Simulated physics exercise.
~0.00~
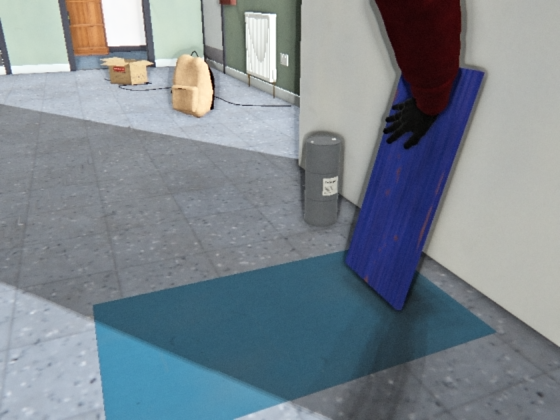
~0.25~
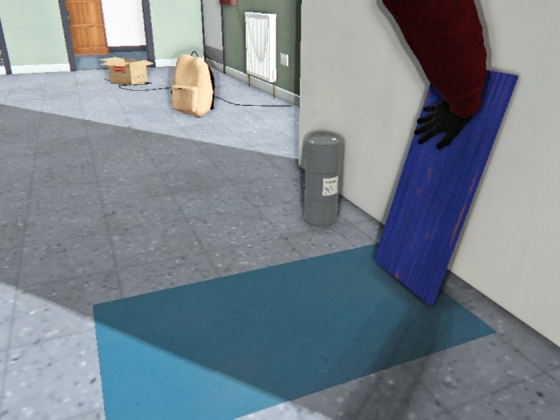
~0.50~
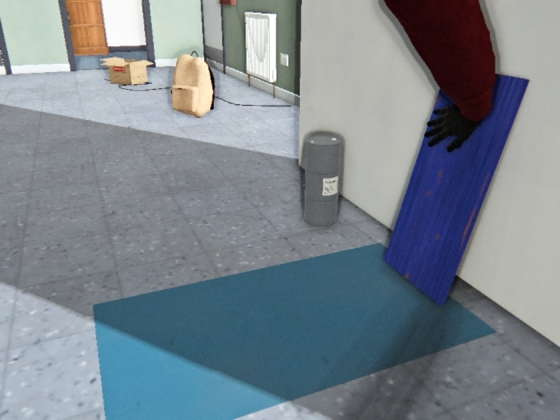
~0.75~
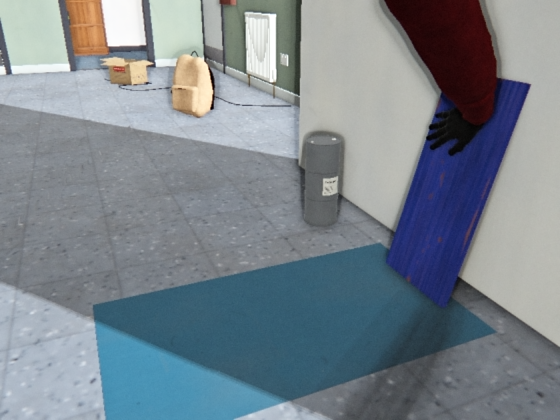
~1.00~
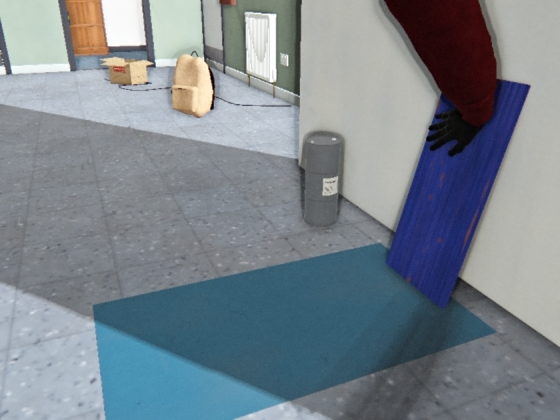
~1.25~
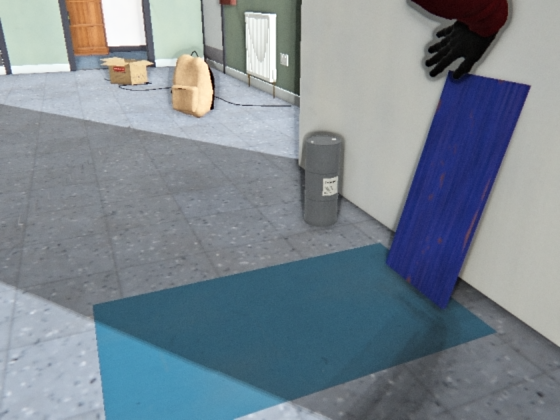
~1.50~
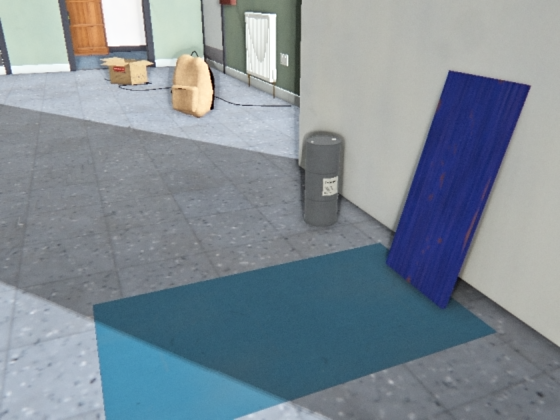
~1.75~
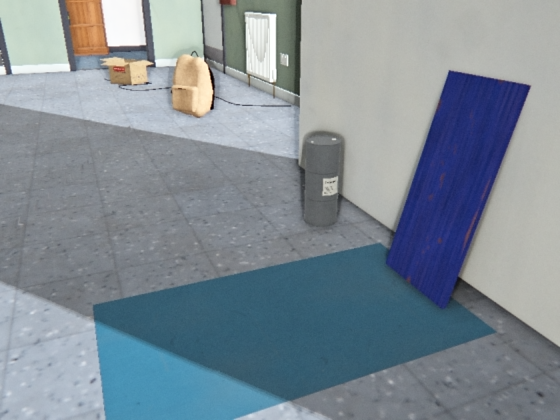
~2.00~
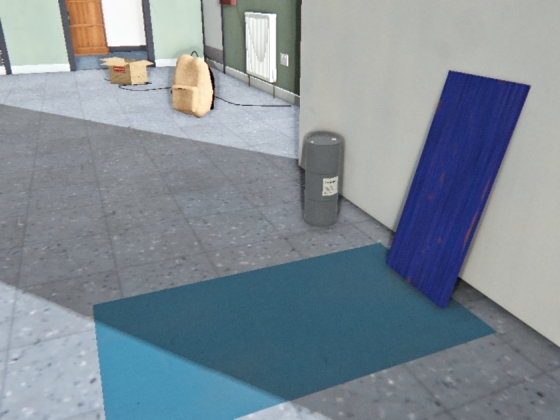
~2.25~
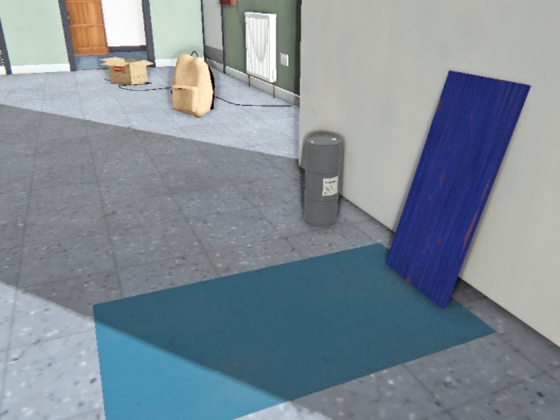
A blue board is leaned against the wall by a gloved hand and stays propped after release.
